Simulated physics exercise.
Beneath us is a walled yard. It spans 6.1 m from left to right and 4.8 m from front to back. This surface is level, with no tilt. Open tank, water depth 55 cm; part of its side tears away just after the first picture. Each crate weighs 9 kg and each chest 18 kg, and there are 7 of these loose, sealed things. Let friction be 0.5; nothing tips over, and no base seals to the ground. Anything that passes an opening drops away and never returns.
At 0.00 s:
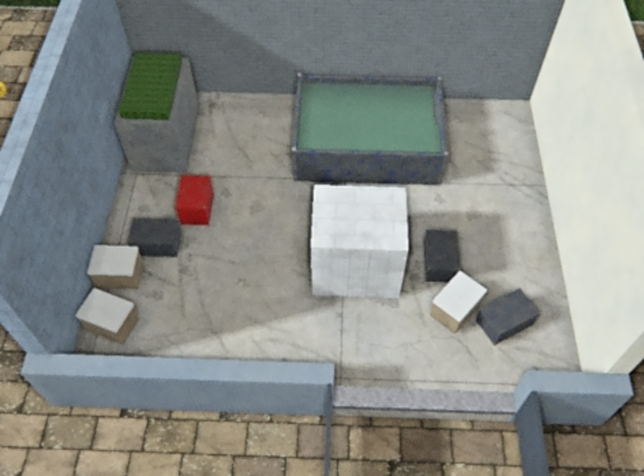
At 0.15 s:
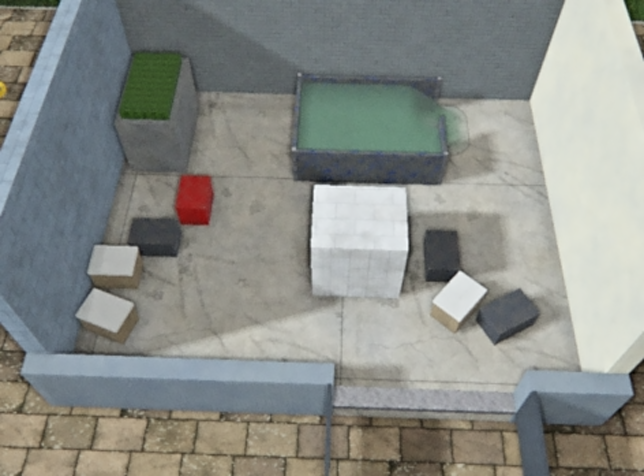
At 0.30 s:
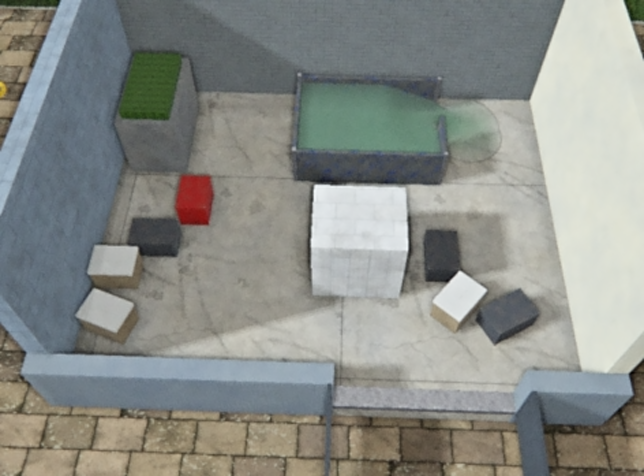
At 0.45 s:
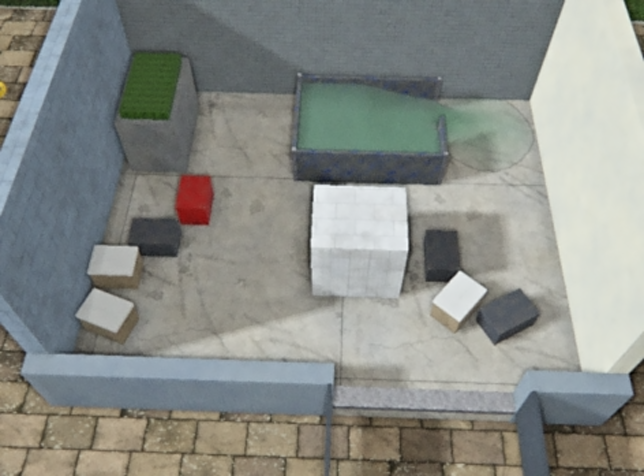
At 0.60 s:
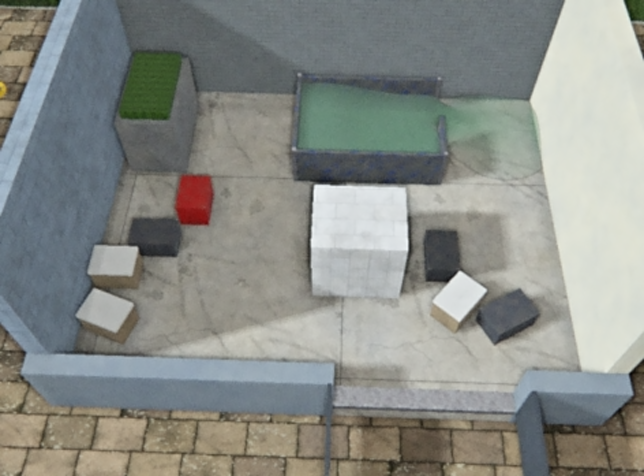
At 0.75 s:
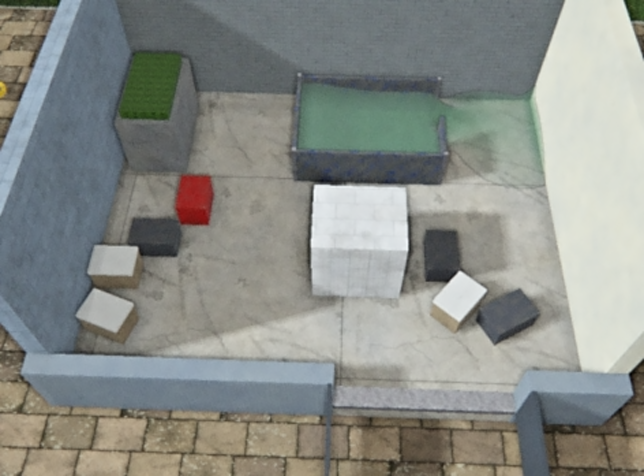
Greenish water leaked out of the right side of an open tank at the back of a walled yard and spread thinly across the floor to the right wall, while the scattered blocks stayed still.
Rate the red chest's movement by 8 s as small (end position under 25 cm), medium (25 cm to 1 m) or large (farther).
Small.
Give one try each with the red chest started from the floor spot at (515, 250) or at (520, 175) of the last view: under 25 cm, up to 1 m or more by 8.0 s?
In turn: It ends far away; it ends far away.
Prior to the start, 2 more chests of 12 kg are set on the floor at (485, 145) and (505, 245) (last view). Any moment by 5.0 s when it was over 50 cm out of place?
In turn: Past it, past it.
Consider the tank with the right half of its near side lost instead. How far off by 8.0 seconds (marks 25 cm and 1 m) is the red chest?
From there, the red chest remains planted.
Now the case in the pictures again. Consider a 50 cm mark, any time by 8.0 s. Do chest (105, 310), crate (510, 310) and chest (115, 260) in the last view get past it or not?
In turn: Less, past it, under.
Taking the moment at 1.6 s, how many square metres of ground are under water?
Wet area: Approx. 6.5 m2.
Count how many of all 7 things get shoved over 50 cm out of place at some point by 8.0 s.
Counting them up, I find 3.
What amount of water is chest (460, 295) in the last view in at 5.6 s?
About 5 cm.
After 1.6 s the red chest is near (193, 192), 0.0 m from its start, aground; 0 of 7 are out; 0 afloat.
After 3.6 s the red chest is near (193, 192), 0.0 m from its start, aground; 1 of 7 are out; 1 afloat.
After 5.6 s the red chest is near (193, 192), 0.0 m from its start, aground; 1 of 7 are out; 1 afloat.
After 8.0 s the red chest is near (193, 192), 0.0 m from its start, aground; 1 of 7 are out; 1 afloat.
